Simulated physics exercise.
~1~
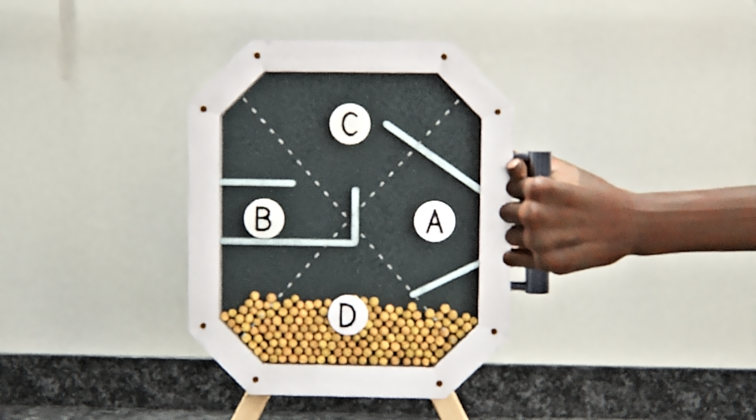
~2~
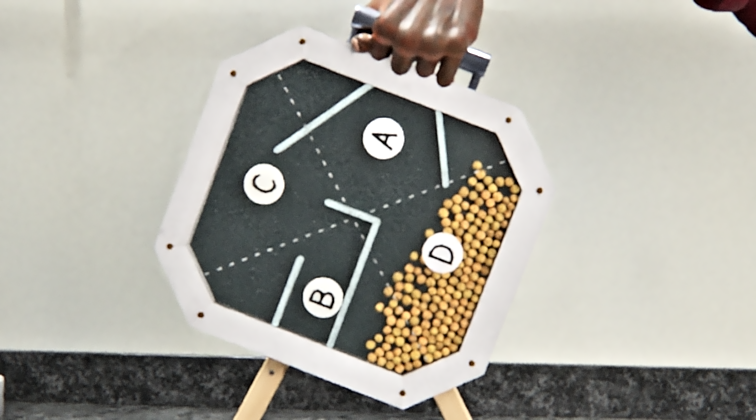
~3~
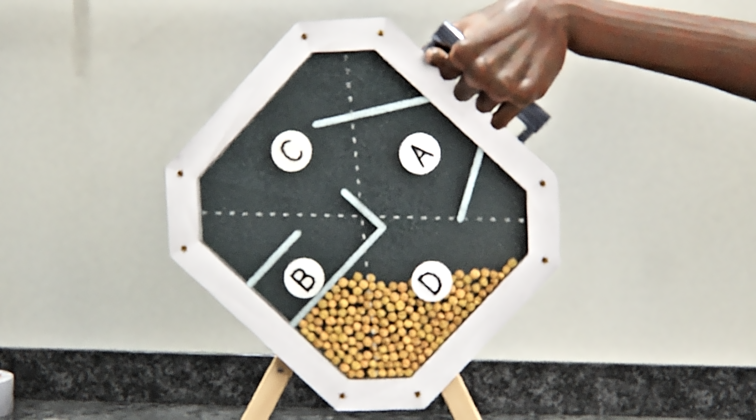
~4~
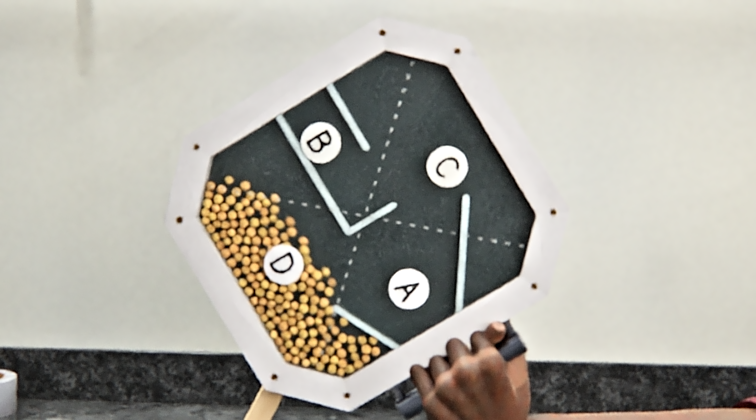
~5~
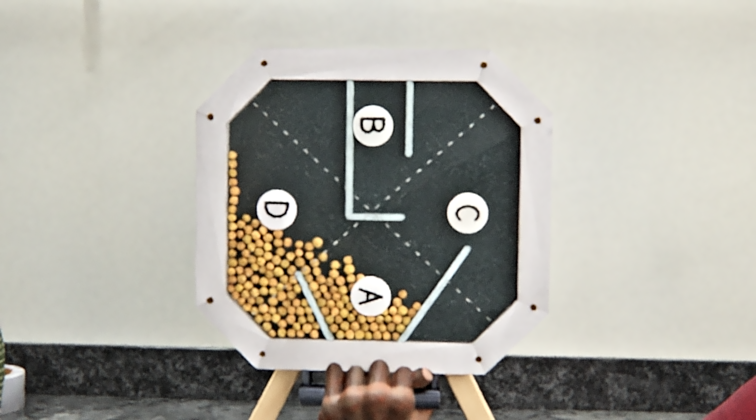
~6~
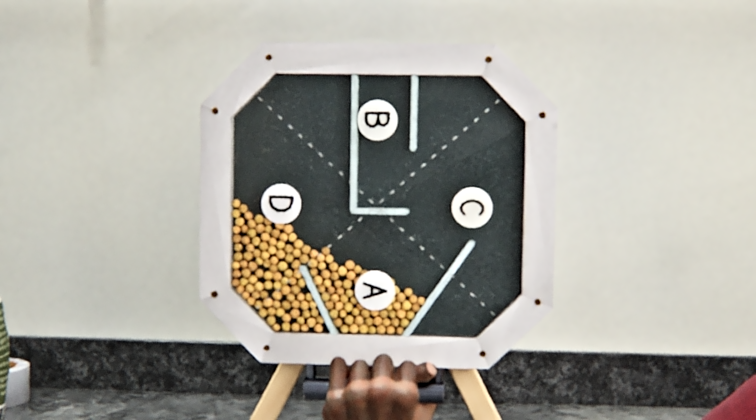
The clip opens on an upright, clear-faced case with lettered wedges marked by dashed lines, tan beads lying level across the bottom in wedge D, and a hand gripping the handle at its right. The hand turns the case anticlockwise until the handle is near the top, and the beads slope along the right side. It then swings the case back clockwise, past its starting position, bringing the handle down to the bottom. The beads slide from the left toward wedge A, around the pale bars. Finally, the case stands on its side, beads heaped across D and A, while B and C are empty.
